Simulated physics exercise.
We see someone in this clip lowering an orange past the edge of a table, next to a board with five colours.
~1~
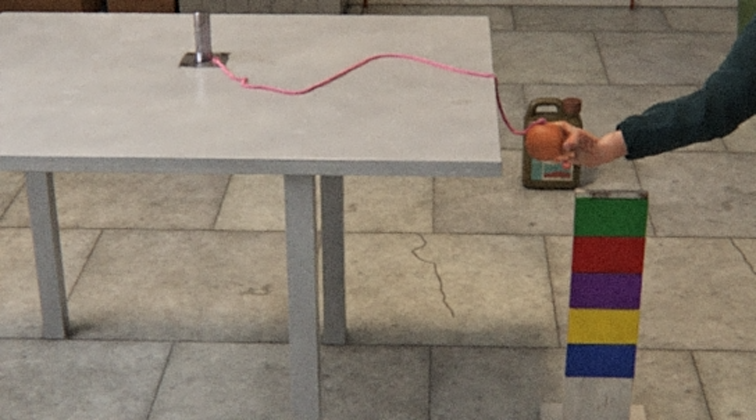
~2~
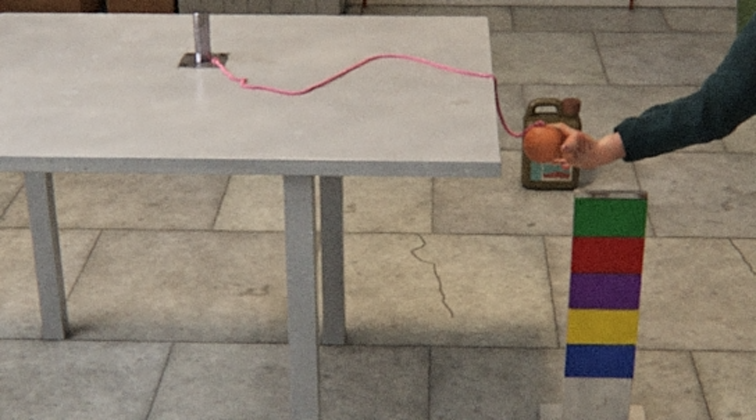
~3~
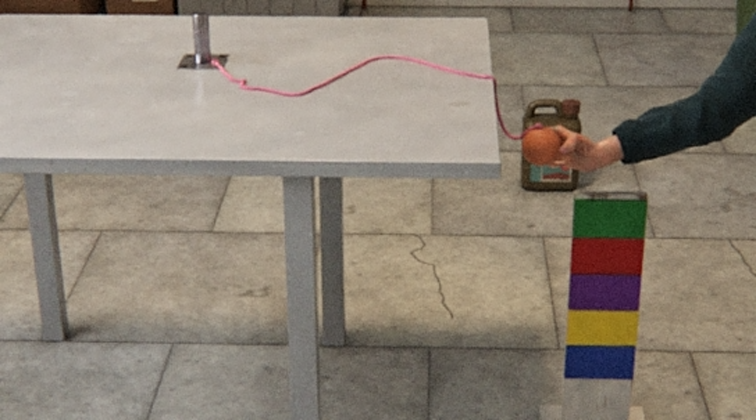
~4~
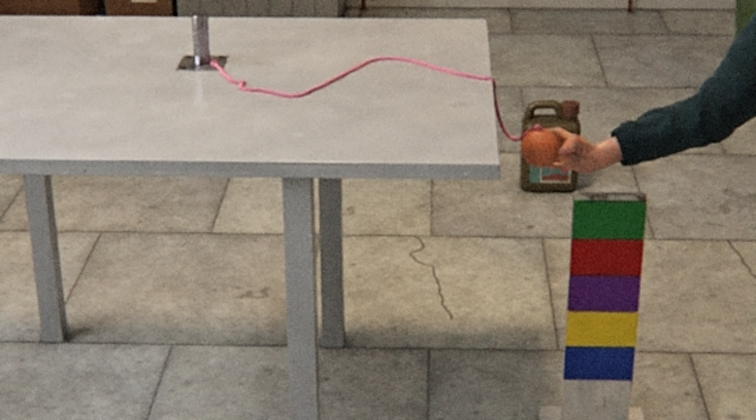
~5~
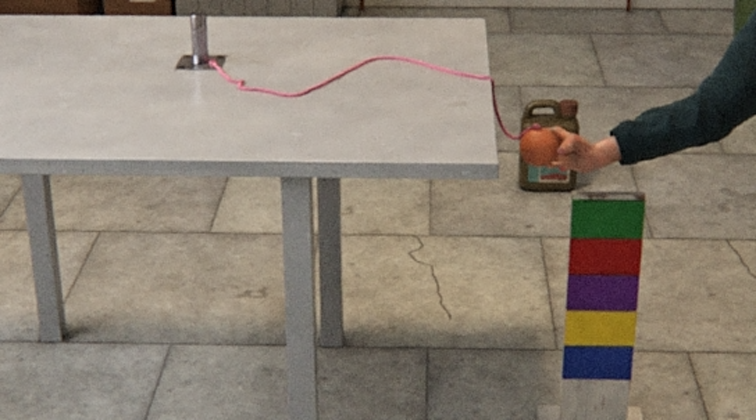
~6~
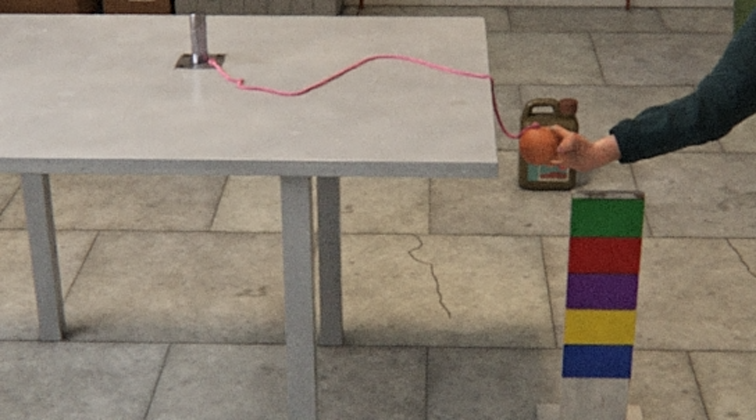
In a room with a stone-tiled floor, a hand held an orange ball tied to a pink cord that lay loosely across a grey table, above a striped colored column, and almost nothing moved.
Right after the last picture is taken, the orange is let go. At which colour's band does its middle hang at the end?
The yellow band.
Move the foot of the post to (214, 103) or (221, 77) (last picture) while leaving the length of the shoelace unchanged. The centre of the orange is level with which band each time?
First try: Blue; second try: Blue.
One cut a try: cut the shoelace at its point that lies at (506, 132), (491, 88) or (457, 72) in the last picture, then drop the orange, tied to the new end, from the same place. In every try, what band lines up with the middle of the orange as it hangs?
In the order given, it comes out as purple; red; green.
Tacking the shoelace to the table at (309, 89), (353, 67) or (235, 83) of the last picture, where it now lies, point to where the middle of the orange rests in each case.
Try 1: (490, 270); try 2: (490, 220); try 3: (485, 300).
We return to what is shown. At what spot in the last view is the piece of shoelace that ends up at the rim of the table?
You'll find it somewhere near (370, 59).
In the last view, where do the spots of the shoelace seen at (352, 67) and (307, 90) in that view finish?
End: (457, 78) and then (379, 73).
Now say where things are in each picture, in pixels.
In the first picture, orange (545, 142); green (611, 219); red (609, 256); purple (606, 292); yellow (604, 327); blue (601, 362).
In the second picture, orange (543, 144); shoelace through (230, 75) (282, 92) (345, 72) (414, 59) (488, 77).
In the third picture, orange (541, 146).
In the fourth picture, orange (540, 148); shoelace through (229, 78) (281, 95) (343, 75) (413, 61) (487, 79).
In the fifth picture, orange (539, 147).
In the sixth picture, orange (538, 146); shoelace through (227, 76) (279, 93) (341, 73) (411, 59) (485, 77).
A little later, orange near (480, 303); level with purple.
Next, orange near (473, 315); level with yellow.
When it is over, orange near (483, 318); level with yellow. The shoelace holds its middle at yellow.
